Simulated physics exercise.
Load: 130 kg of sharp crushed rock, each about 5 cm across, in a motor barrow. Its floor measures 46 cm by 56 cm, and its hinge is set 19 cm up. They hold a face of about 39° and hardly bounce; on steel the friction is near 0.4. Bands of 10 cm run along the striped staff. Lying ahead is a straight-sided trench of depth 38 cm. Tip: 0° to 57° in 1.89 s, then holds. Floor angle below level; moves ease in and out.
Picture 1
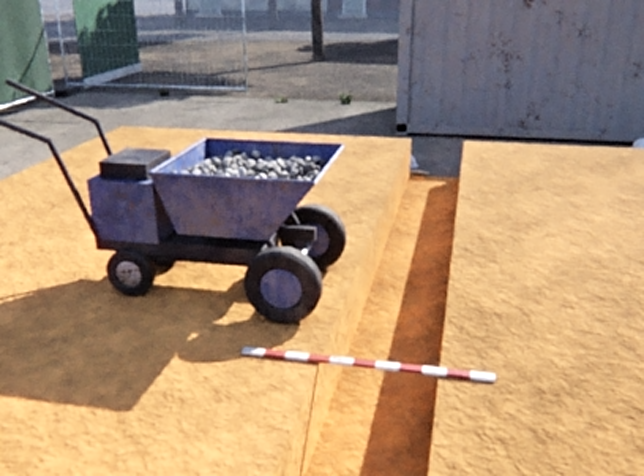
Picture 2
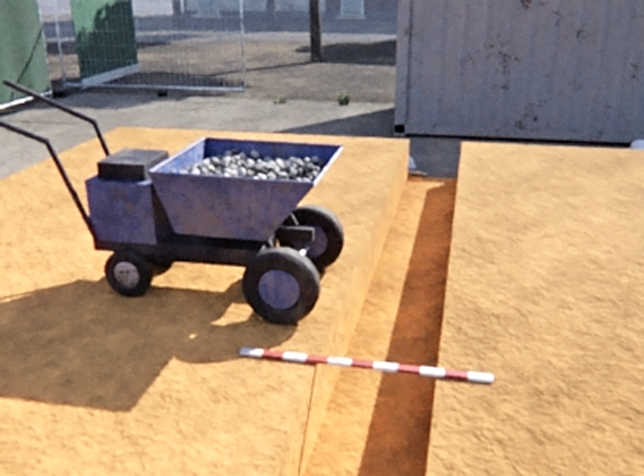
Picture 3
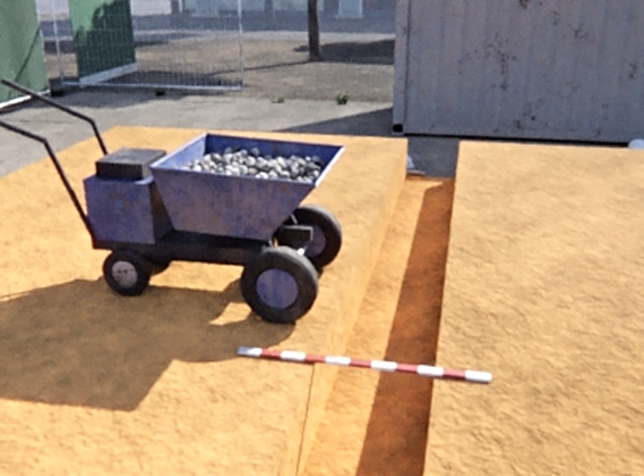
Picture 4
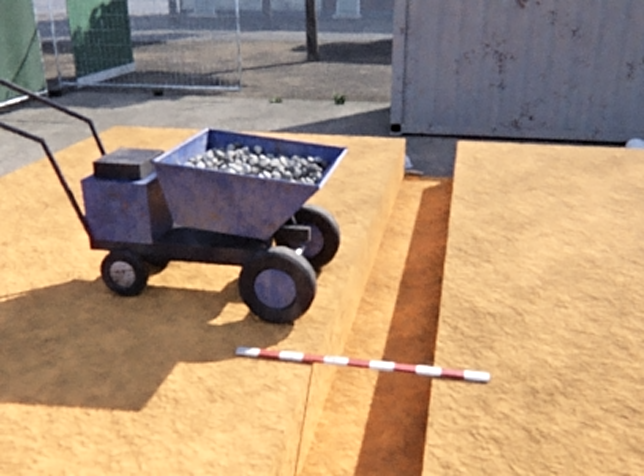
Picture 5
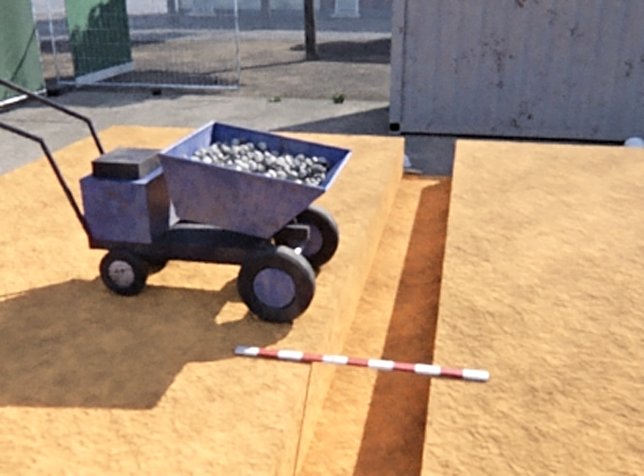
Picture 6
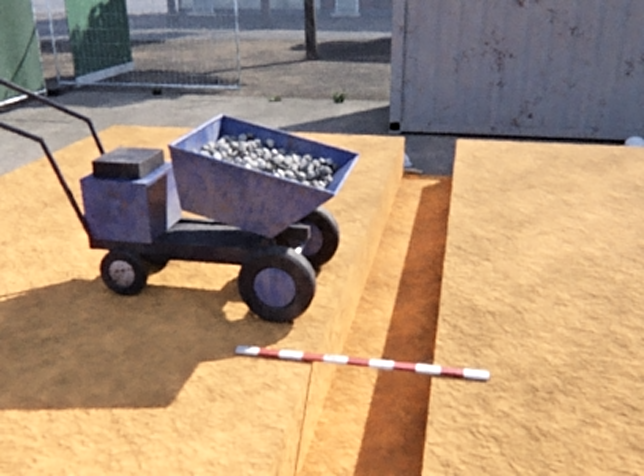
Blue skip of a parked motor barrow, heaped with grey stones, slowly tilting forward to the right beside a straight trench.
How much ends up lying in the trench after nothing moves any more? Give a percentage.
A share of about 14 per cent.
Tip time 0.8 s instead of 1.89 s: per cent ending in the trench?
That would give about 20 percent.
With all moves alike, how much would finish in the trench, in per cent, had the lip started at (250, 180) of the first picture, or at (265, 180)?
I'd expect close to 15 per cent at the first and 15 per cent at the second.
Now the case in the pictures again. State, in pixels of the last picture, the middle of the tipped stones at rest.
Roughly at pixel (418, 368).
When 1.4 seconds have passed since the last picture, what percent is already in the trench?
0 per cent or so by then.
Then, 0.8 s after the last picture the floor is at 48°, 100 % in the skip; the foremost stones are at (371, 219).
Then, 1.4 s after the last picture the floor is at 57°, 99 % in the skip, 1 % in the trench; the foremost stones are at (410, 264).
Then, 1.7 s after the last picture the floor is at 57°, 93 % in the skip, 6 % in the trench, 1 % past the trench; the foremost stones are at (450, 316).
Then, 3.7 s after the last picture the floor is at 57°, 85 % in the skip, 14 % in the trench, 1 % past the trench; the foremost stones are at (474, 311).
